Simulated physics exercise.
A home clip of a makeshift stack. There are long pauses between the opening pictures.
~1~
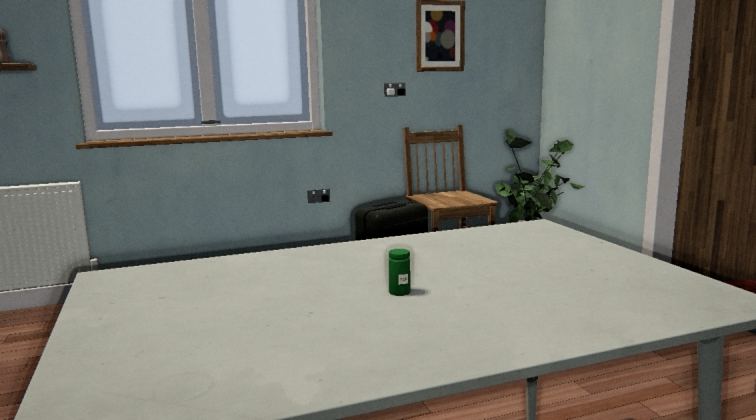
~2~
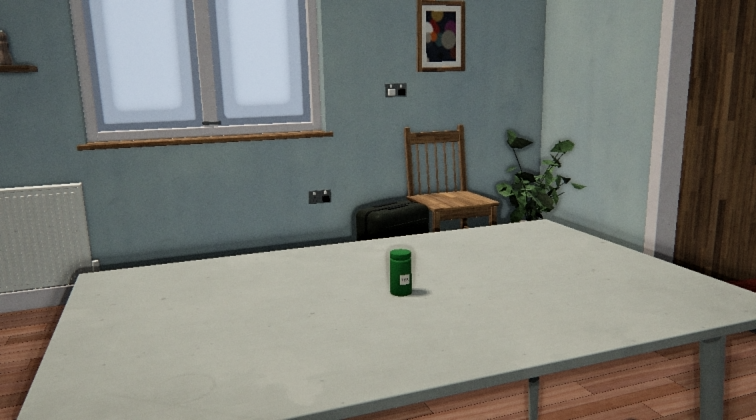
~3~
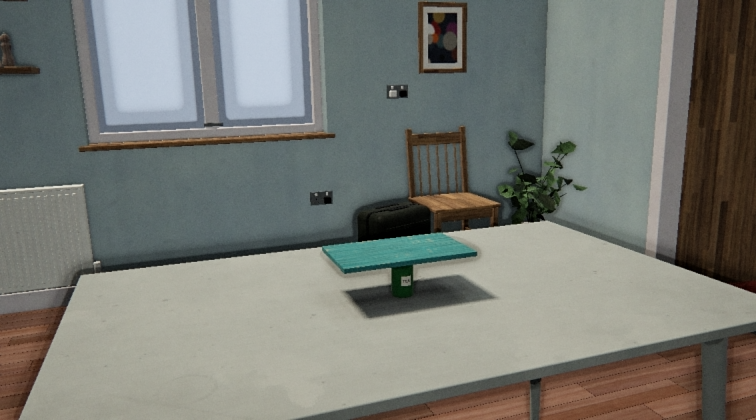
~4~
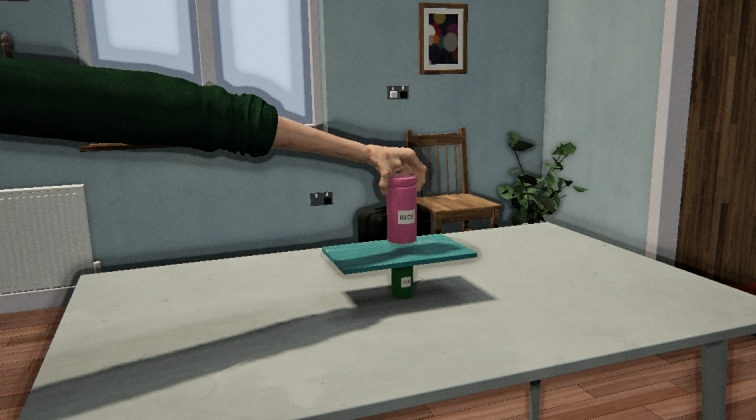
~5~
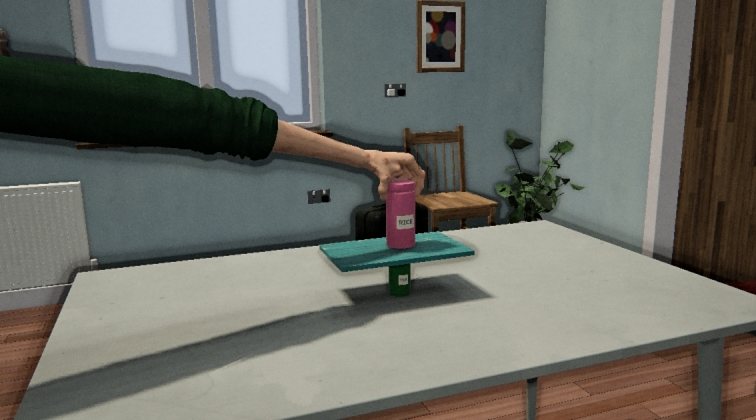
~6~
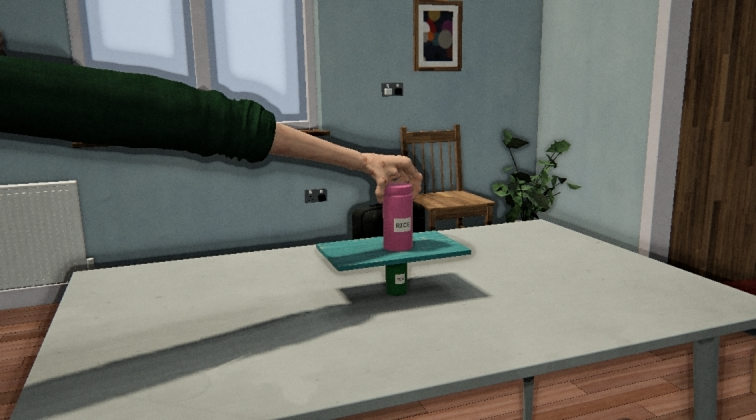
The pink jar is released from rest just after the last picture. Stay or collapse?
Outcome: The stack holds.
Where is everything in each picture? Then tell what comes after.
In the first frame, the last thing is not in view yet; green shaker (399, 272).
In the second frame, the last thing is not in view yet; green shaker (401, 272).
In the third frame, the last thing is not in view yet; green shaker (402, 274).
In the fourth frame, still above its spot; pink jar (402, 209); green shaker (402, 275).
In the fifth frame, still above its spot; pink jar (401, 214); green shaker (400, 273).
In the sixth frame, in place under the hand; pink jar (398, 216); green shaker (396, 272).
Then, 0.50 s after the last picture, nothing has stirred.
Then, 1.30 s after the last picture, pink jar resting near (398, 217).
At rest, all 3 in place. Seen from the same camera at the end, pink jar near (398, 217). The stack stays up.
